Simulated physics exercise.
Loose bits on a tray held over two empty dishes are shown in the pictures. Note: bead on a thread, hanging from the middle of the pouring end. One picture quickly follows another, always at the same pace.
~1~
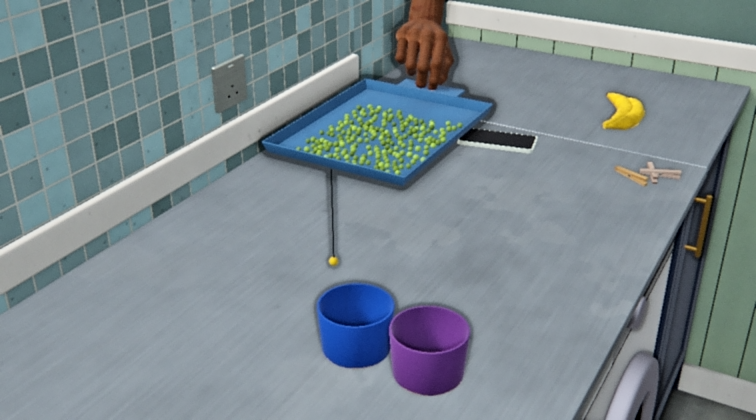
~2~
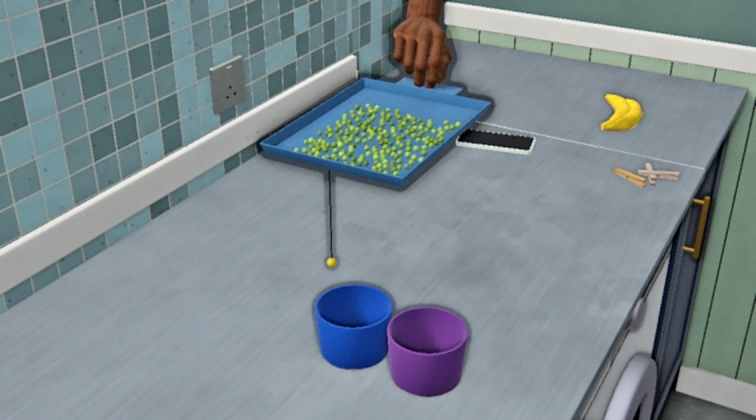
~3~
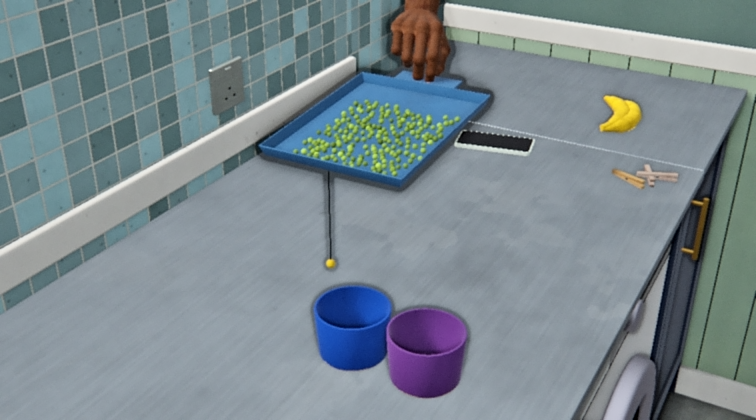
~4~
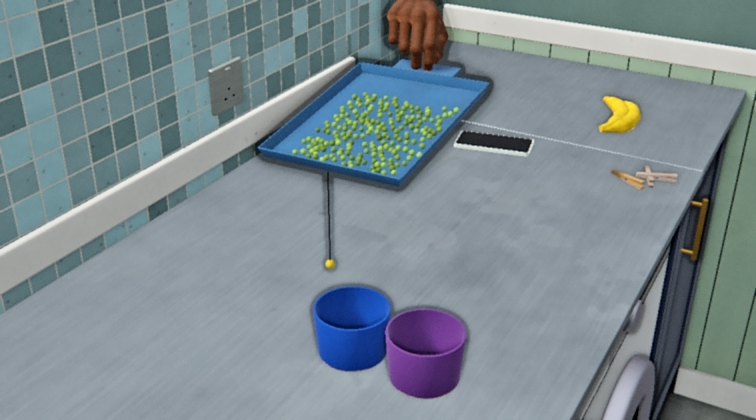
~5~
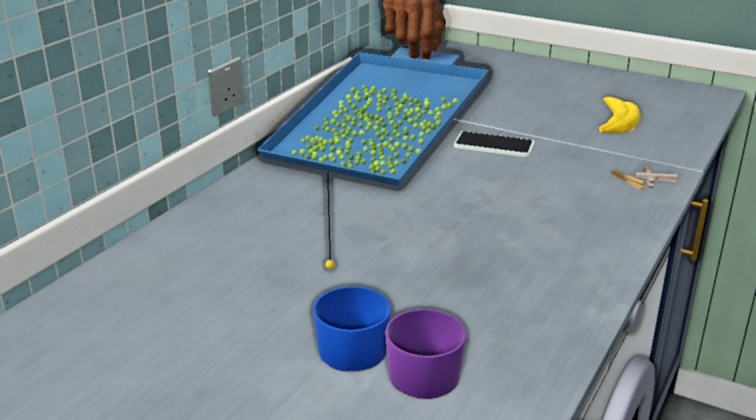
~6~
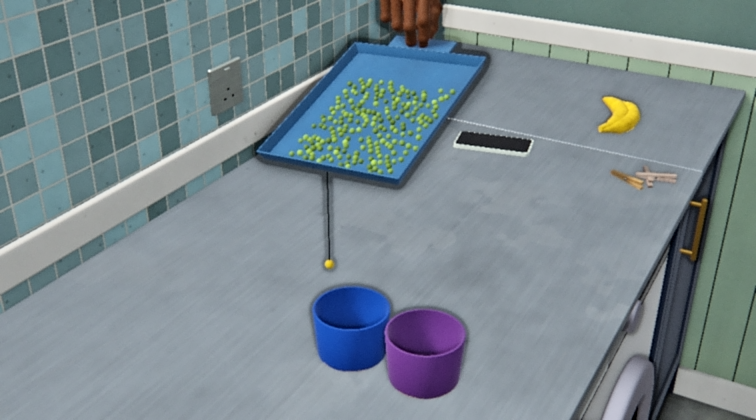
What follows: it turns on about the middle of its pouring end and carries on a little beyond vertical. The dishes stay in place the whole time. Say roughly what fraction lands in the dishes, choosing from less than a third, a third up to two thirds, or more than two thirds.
I would say less than a third.
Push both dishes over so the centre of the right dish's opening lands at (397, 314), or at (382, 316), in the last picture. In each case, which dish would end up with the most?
Place one: The leftmost one; place two: The leftmost one.
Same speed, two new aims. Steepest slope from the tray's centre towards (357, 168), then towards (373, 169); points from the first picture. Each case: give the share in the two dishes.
About 70 % and about 50 %.
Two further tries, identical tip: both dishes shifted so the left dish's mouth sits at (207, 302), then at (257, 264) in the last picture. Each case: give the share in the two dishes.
You'd get 0 in a hundred first and 80 in a hundred after that.
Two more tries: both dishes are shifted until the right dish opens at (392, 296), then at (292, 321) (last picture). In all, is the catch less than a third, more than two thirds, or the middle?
The two tries give, in order: Less than a third; under a third.
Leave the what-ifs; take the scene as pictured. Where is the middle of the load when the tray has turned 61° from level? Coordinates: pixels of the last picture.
In the last view, the load is centred near (316, 156).
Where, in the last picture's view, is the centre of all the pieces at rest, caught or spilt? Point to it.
Last view, centre at rest - approx. (262, 324).
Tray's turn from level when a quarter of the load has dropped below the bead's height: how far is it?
That happens at around 100°.
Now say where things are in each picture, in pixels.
Corners of the pouring end at (268, 141) and (403, 175), level; middle of the load at (382, 138), dried peas; left dish at (336, 343); right dish at (411, 369); bead on its thread at (334, 261), in the first frame.
Corners of the pouring end at (266, 143) and (401, 176), level; middle of the load at (380, 139), in the second frame.
Corners of the pouring end at (264, 145) and (400, 176), tipped barely, lowest at the left corner; middle of the load at (379, 137), in the third frame.
Corners of the pouring end at (263, 146) and (398, 176), tipped a little, lowest at the left corner; middle of the load at (378, 132), in the fourth frame.
Corners of the pouring end at (263, 148) and (398, 176), tipped a little, lowest at the left corner; middle of the load at (377, 128), in the fifth frame.
Corners of the pouring end at (262, 149) and (396, 175), tipped clearly, lowest at the left corner; middle of the load at (374, 124); left dish at (332, 346); right dish at (407, 372), in the sixth frame.
Soon after the last picture, tray tipped steeply; nearly all on the tray; a stray few outside both; a small part in the air.
A little later, tray tipped past a quarter turn; a small part on the tray; a small part in the left dish; about a third outside both; about half in the air.
Later still, tray tipped past a quarter turn; a small part in the left dish; most outside both.
At rest, tray tipped past a quarter turn; none in the right dish; a small part in the left dish; most outside both.
